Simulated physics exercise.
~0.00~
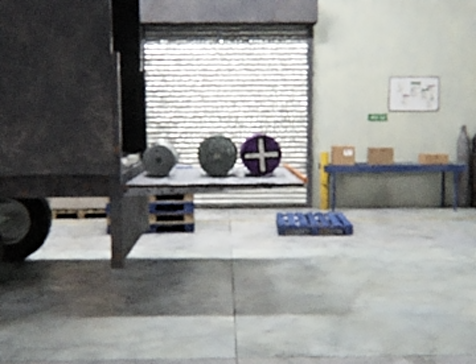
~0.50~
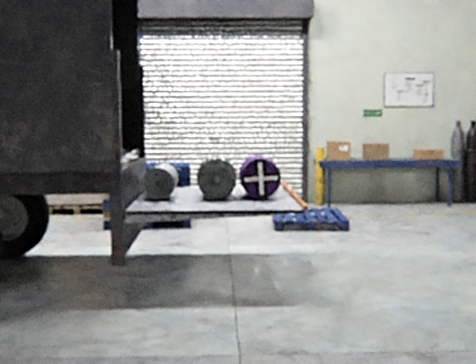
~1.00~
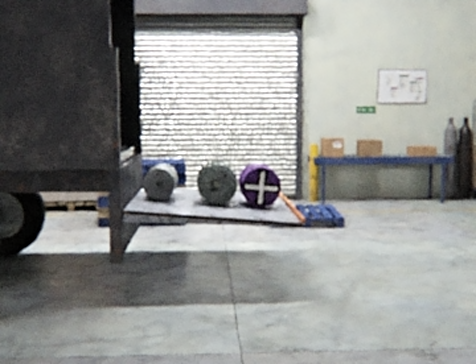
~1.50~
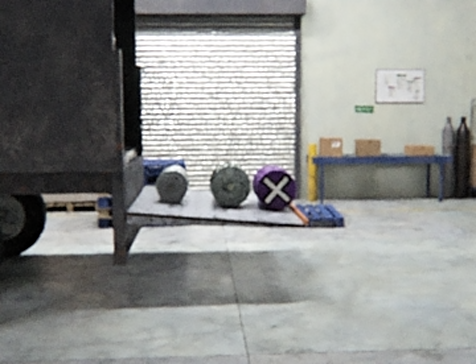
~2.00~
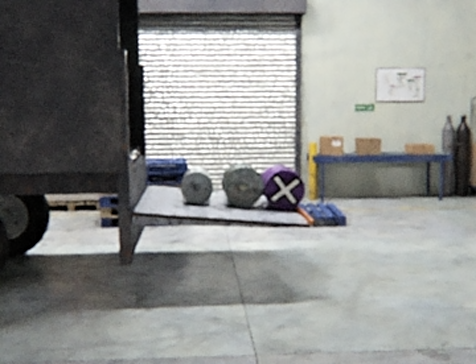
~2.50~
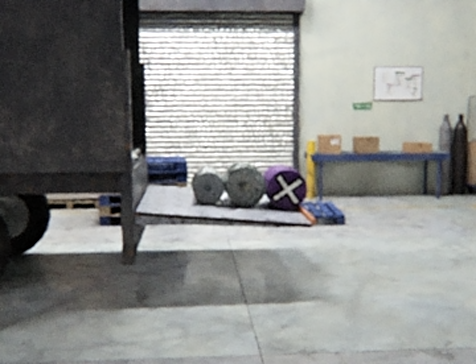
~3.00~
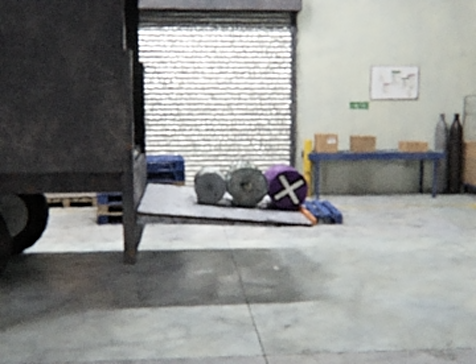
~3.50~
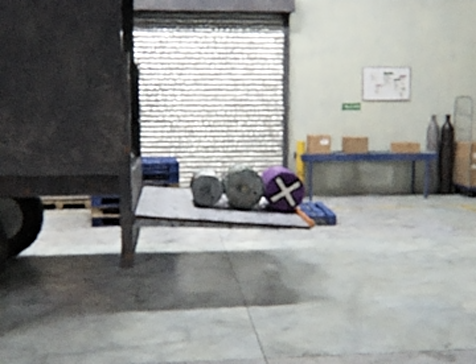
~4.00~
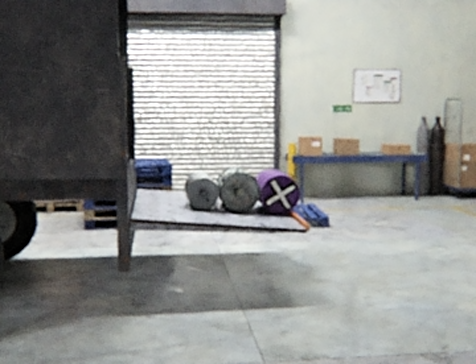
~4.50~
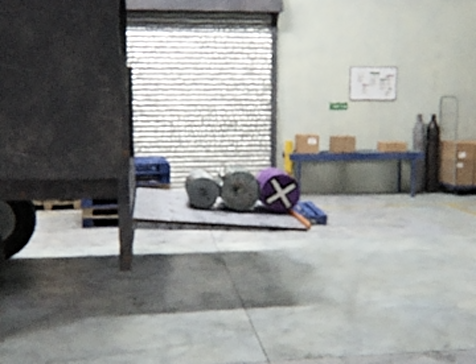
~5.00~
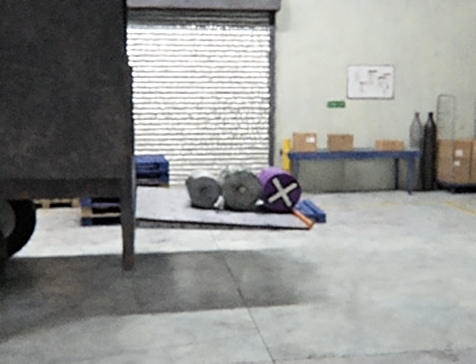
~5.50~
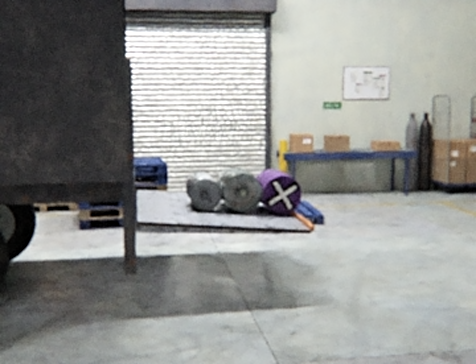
The video shows a purple keg with a white cross and two grey ones on a truck's tail-lift, which lowers and tilts down to the right. The kegs roll right, bunch together against the stop at the edge, and remain on the platform.
